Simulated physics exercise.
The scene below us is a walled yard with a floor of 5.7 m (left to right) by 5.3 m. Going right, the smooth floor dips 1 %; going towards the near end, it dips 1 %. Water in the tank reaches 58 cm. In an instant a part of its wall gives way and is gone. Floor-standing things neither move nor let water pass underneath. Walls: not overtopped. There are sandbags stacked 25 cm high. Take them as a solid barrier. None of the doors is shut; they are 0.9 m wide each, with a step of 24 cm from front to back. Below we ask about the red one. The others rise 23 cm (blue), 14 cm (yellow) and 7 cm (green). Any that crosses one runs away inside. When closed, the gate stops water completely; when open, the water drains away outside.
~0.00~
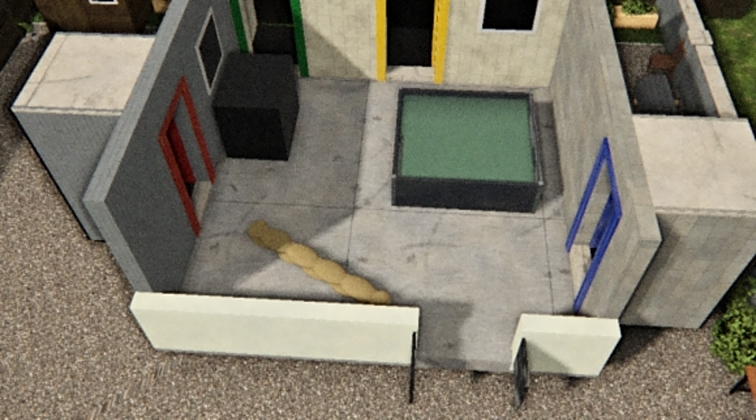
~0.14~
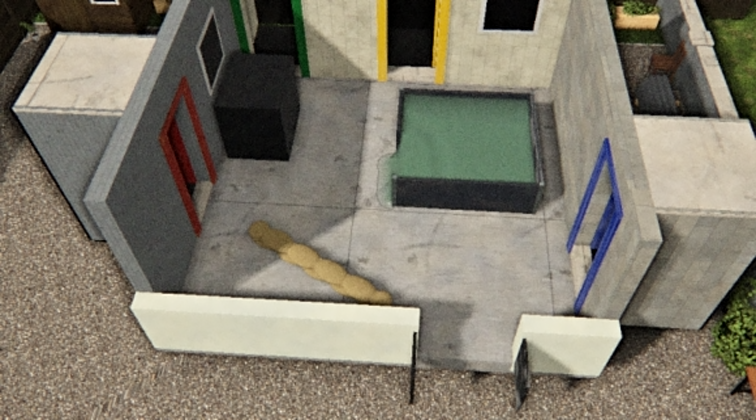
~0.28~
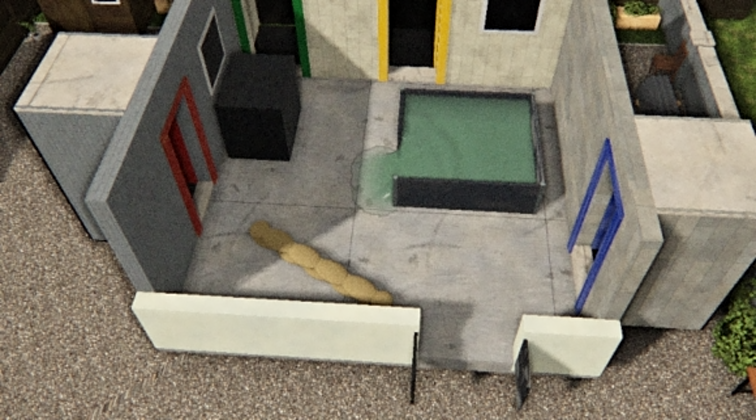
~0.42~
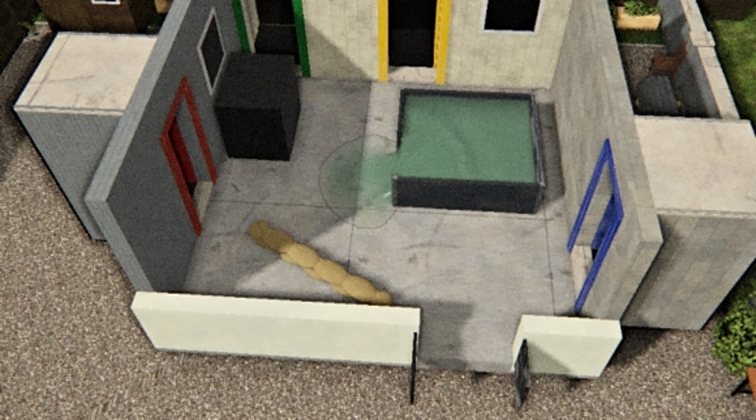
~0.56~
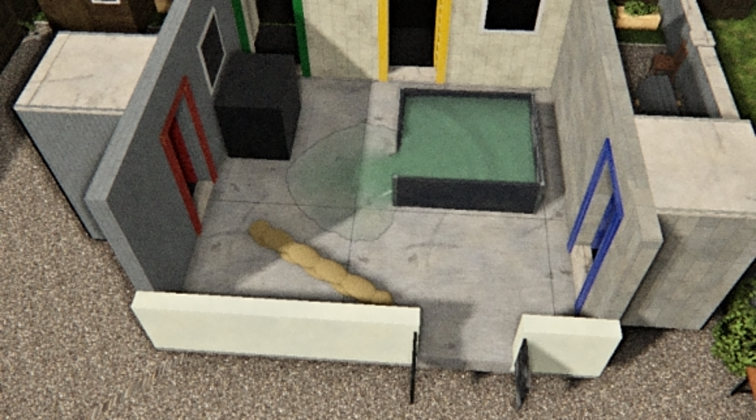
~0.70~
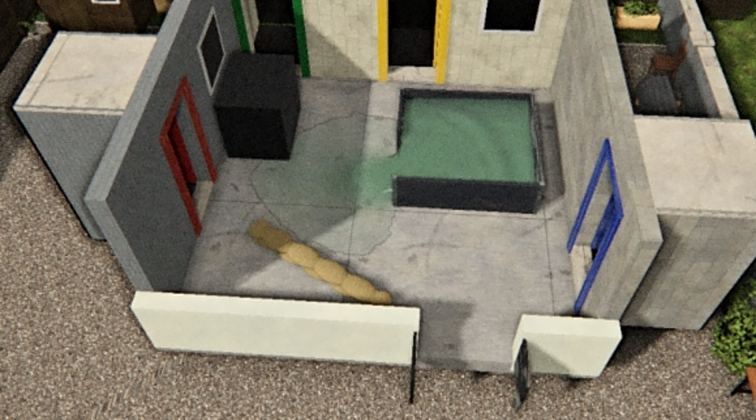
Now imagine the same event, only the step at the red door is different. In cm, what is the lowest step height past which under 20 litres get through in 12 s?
Close to 24 cm is just enough.
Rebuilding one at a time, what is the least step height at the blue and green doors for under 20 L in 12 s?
Roughly 7.0 cm for the blue door and roughly 7.0 cm for the green door.
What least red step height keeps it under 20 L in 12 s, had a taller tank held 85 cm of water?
Minimum height: Approx. 36 cm.
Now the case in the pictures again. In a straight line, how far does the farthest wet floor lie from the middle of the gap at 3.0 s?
4.2 m.
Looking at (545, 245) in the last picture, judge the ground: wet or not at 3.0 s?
At that moment it's not yet touched.
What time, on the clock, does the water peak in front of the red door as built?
Peak time: About 2.2 s.
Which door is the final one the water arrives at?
The blue one.
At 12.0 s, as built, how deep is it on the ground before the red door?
Some 6.5 centimetres.
After 1.4 s water covers 25 % of the floor, deepest (32 cm) near (390, 187); 15 cm at the red door, 8 litres in over its 8 cm step.
After 3.0 s water covers 50 % of the floor, deepest (26 cm) near (211, 194); 24 cm at the red door, 175 litres in over its 8 cm step.
After 12.0 s water covers 95 % of the floor, deepest (13 cm) near (573, 338); 7 cm at the red door, 345 litres in over its 8 cm step.
At the red door as built, the water arrived by 1.1 s and peaked near 27 cm at 2.2 s.
Run again over the same 12 s with other heights there, 40 litres in over 21 cm, 4 litres over 28.5 cm. The limit of 20 litres is kept from about 24 cm up.
